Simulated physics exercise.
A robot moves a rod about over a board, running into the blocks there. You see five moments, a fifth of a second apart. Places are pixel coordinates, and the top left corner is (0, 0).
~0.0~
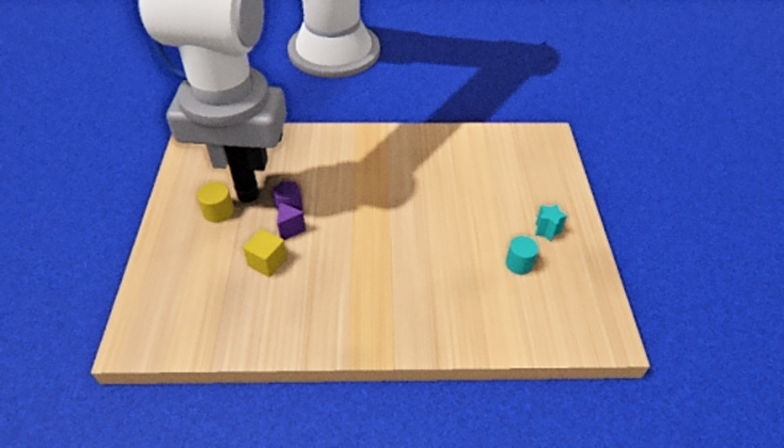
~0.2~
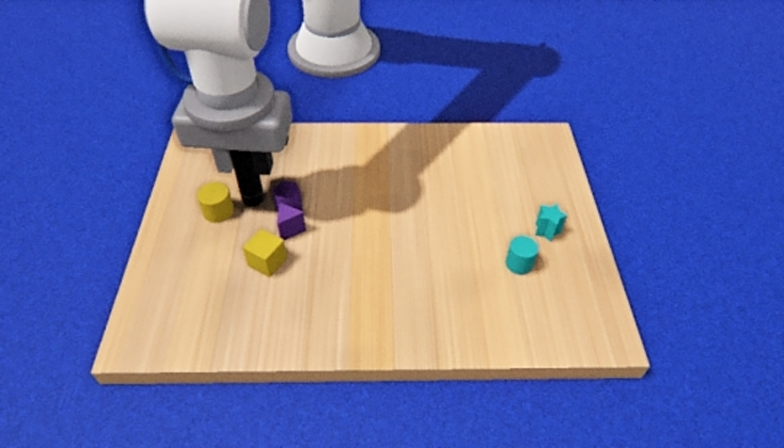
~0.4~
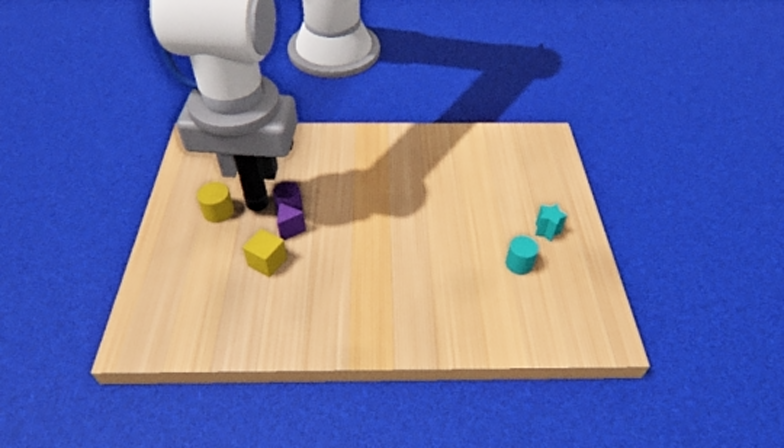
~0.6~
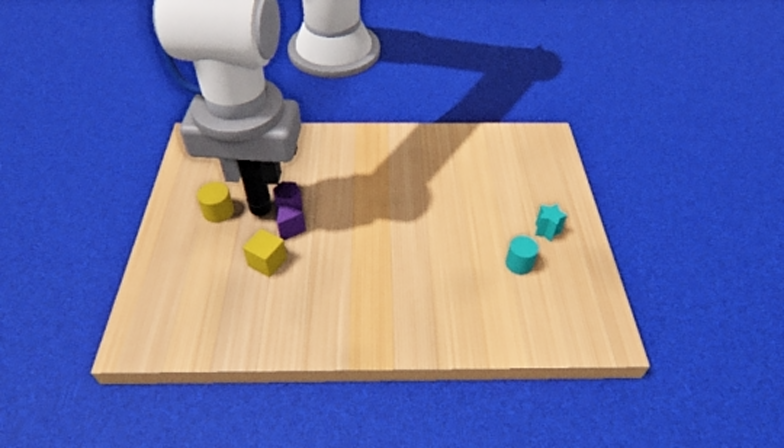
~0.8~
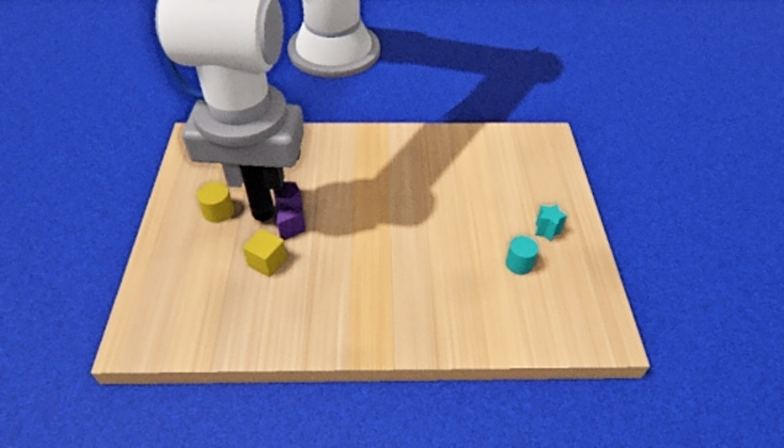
A white and grey robot arm holds a black rod over a pale wooden board on a blue surface, seen from above at a fixed angle. Near the rod on the left sit a yellow cylinder, a yellow cube and two purple blocks, with a teal cylinder and star at right. The arm eases the rod slightly toward the viewer and rightward, between the yellow and purple pieces, while every block stays still.
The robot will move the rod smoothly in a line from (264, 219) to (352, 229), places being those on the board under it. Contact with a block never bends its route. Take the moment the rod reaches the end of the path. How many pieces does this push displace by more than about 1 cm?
By the end of the path, two blocks have moved more than about a centimetre.
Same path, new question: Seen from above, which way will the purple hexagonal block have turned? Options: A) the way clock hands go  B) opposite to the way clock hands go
It's B.
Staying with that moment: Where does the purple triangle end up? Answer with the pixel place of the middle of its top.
It should be at about (304, 221).
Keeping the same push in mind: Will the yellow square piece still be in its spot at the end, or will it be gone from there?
The block you're asking about stays where it is.
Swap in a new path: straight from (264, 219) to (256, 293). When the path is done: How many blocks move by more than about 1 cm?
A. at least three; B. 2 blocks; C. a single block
The one that fits is C, a single block.
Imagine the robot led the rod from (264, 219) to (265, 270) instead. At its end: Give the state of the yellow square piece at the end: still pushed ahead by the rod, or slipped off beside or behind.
Most likely the yellow square piece stays ahead.
On the path given first. One third of the way, rod (294, 216); purple hexagonal block (298, 185), turned 50° anticlockwise; purple triangle (298, 217), turned 65° clockwise.
Two thirds of the way, rod (323, 220); purple hexagonal block (299, 185), turned 55° anticlockwise; purple triangle (304, 221), turned 100° clockwise.
At the end, rod (352, 224); yellow cylinder unmoved; yellow square piece unmoved; purple hexagonal block (299, 185), turned 55° anticlockwise; purple triangle (304, 221), turned 100° clockwise.
